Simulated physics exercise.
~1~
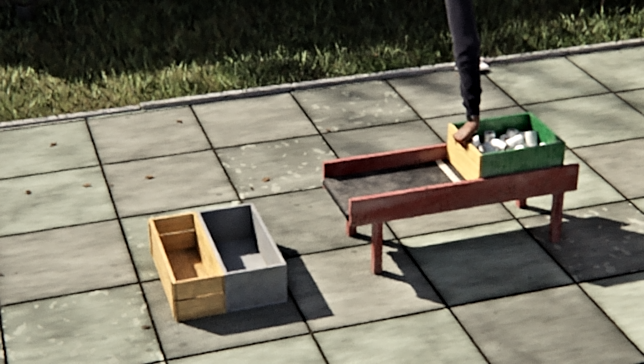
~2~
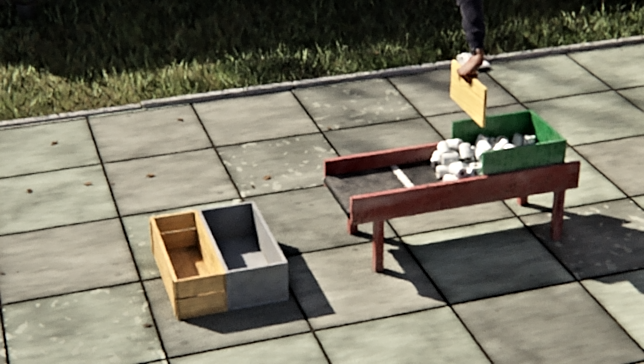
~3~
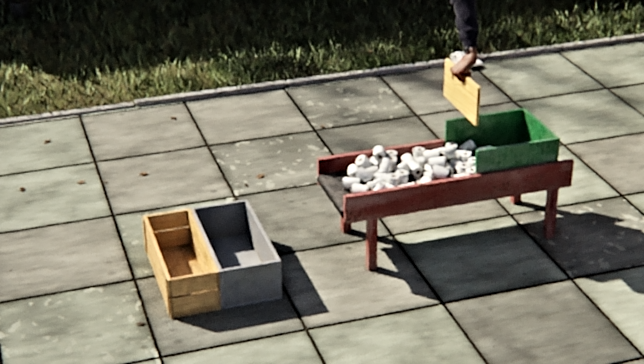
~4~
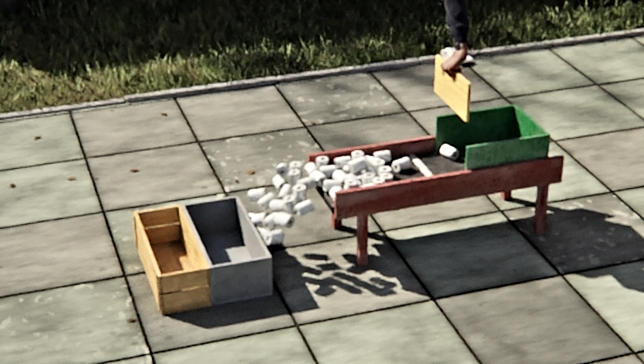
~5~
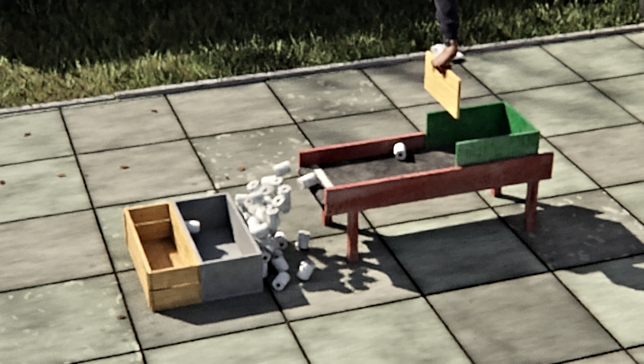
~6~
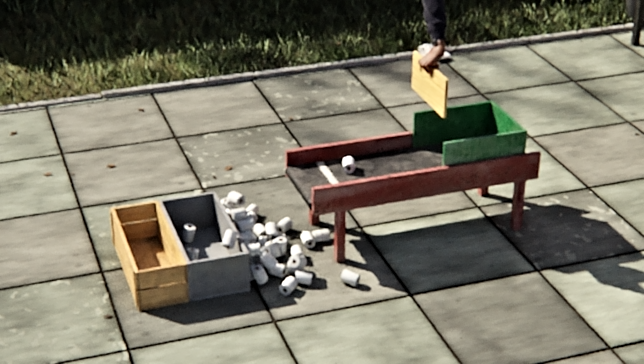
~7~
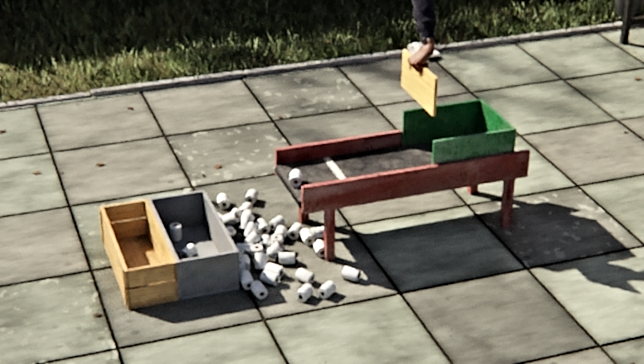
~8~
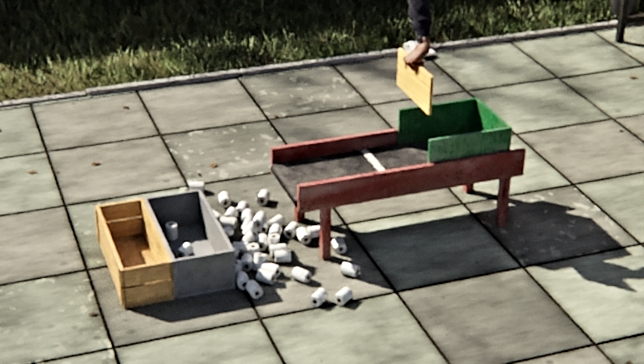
The video shows a hand lifting a yellow panel from a green pen of white rolls on a red-sided belt, which carries them left and off its end. Most land on the paving short of the grey bin, a few drop inside it, and the wooden tote stays empty.
